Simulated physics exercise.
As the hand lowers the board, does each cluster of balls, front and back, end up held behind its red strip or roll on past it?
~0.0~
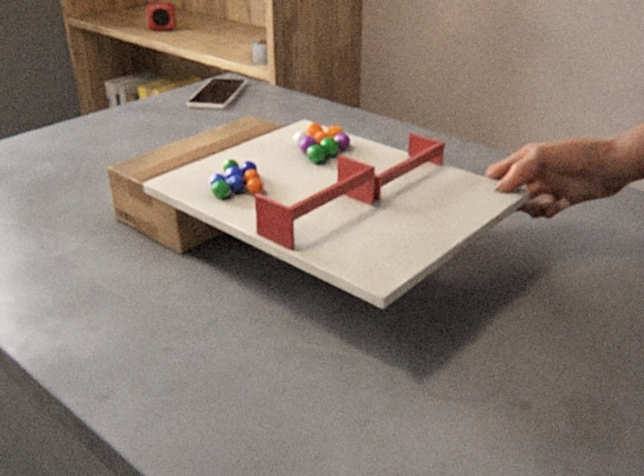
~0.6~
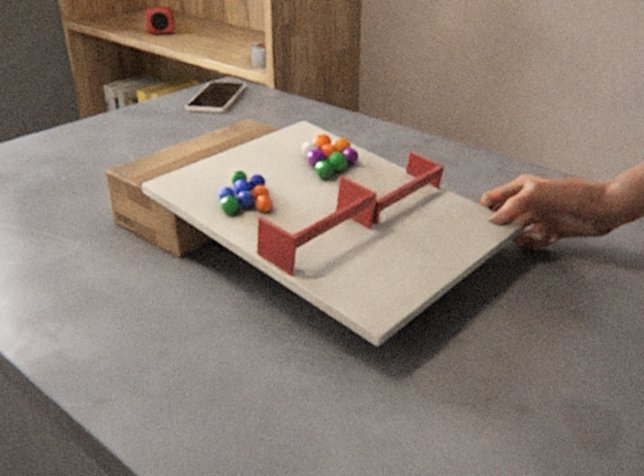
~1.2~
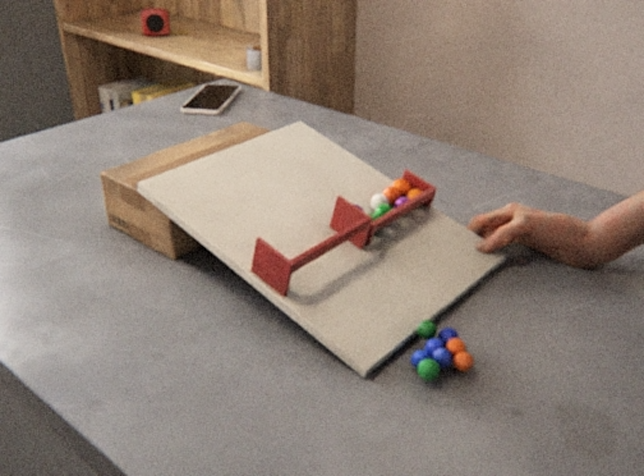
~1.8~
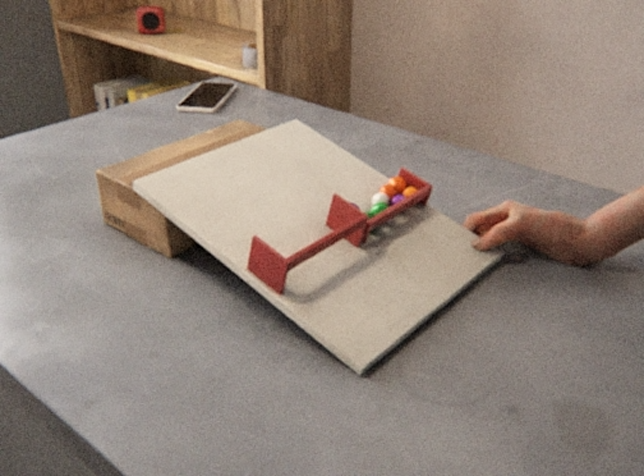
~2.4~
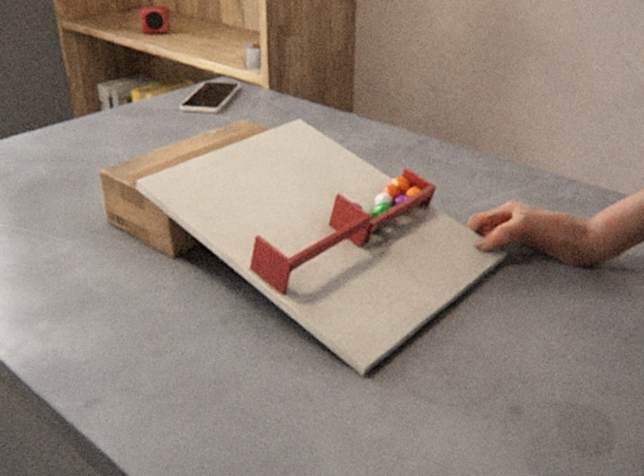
The front cluster of blue, green and orange balls rolls on past its strip and off the board, while the back cluster ends up held behind its strip.
